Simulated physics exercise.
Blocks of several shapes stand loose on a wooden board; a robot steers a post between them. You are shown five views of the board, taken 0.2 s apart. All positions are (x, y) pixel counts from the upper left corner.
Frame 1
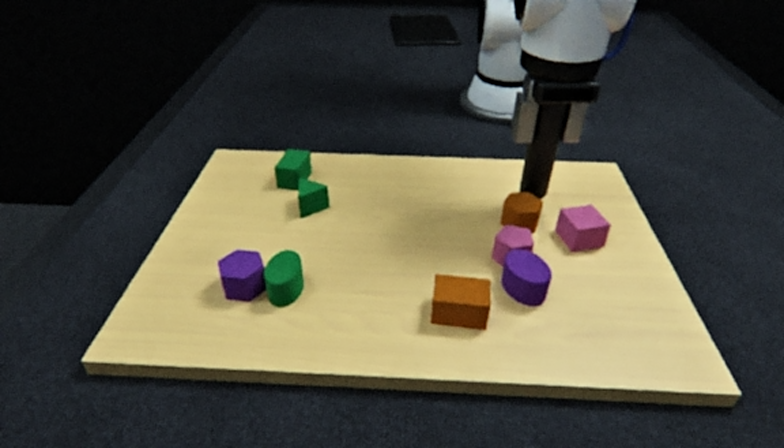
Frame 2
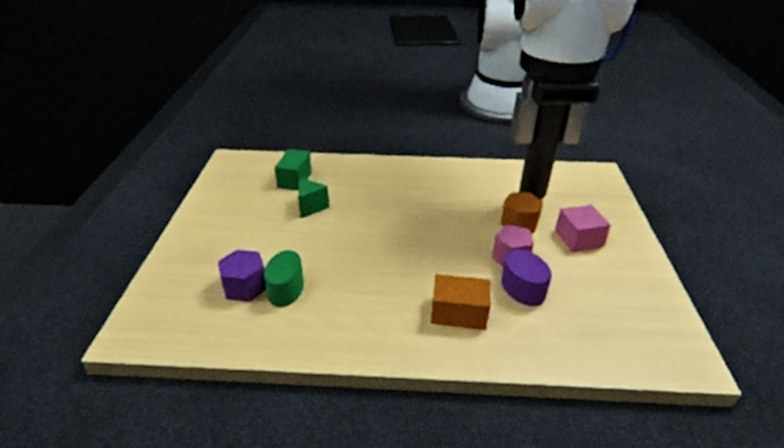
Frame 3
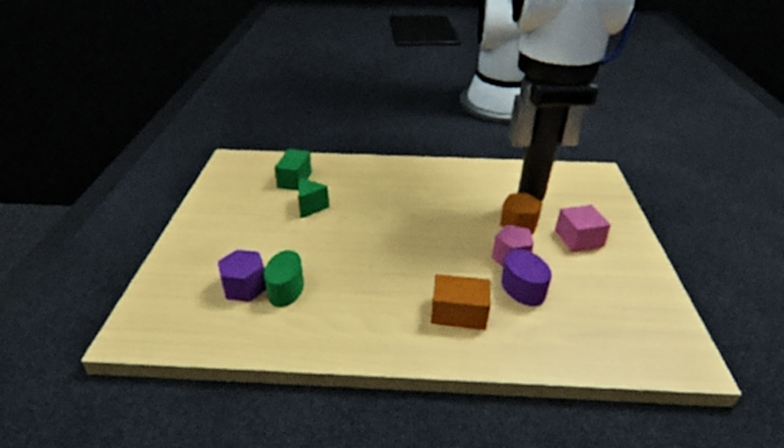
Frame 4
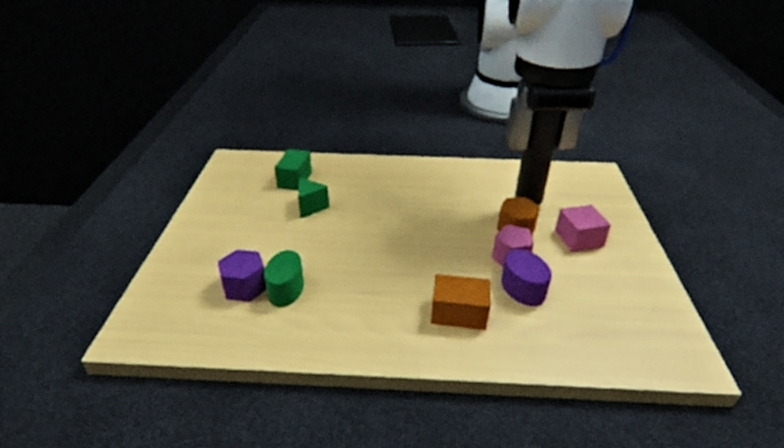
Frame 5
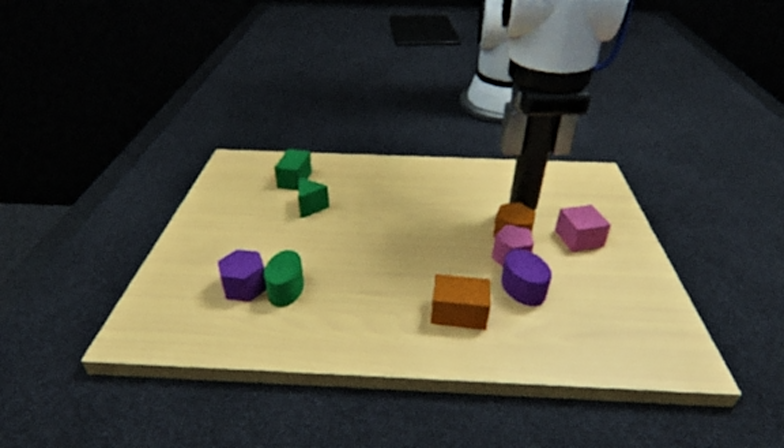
A robot's dark post stands behind the orange hexagon on a wooden board scattered with green, purple, pink and orange blocks, barely moving at first. It then edges forward and slightly left, nudging the hexagon a short way toward the pink pentagon, while the other blocks stay where they are.
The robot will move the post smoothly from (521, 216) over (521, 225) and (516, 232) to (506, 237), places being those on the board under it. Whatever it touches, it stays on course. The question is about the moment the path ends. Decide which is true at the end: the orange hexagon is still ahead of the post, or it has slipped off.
Final position: Ahead.
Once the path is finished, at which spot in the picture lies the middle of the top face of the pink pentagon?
About (488, 256).
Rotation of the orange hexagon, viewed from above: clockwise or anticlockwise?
Viewed from above, clockwise.
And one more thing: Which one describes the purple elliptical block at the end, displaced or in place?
Here the purple elliptical block moves off its spot.
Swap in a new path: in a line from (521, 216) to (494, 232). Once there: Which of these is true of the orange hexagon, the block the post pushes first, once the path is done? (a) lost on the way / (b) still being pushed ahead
Letter b.
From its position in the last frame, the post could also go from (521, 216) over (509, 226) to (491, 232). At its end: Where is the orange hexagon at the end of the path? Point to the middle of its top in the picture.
The middle of the upper face of the orange hexagon will lie at about (486, 230) in the picture.
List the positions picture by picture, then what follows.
Tip of the post (533, 192), middles of tops, pink pentagon (516, 236), orange hexagon (524, 201), purple elliptical block (528, 265), pink square block (585, 216), in the first frame.
Post (533, 193), nothing pushed, in the second frame.
Post (531, 195), orange hexagon (523, 202), in the third frame.
Post (529, 199), orange hexagon (520, 207), in the fourth frame.
Post (523, 204), pink pentagon (516, 236), orange hexagon (516, 213), purple elliptical block (528, 265), pink square block (585, 216), in the fifth frame.
The first path, step by step. Halfway along, post (521, 216); pink pentagon (501, 245); orange hexagon (507, 224), turned 20° clockwise; purple elliptical block (530, 271), turned 15° anticlockwise.
At the end, post (508, 225); pink pentagon (488, 256); orange hexagon (493, 233), turned 20° clockwise; purple elliptical block (529, 276), turned 40° anticlockwise; pink square block unmoved.
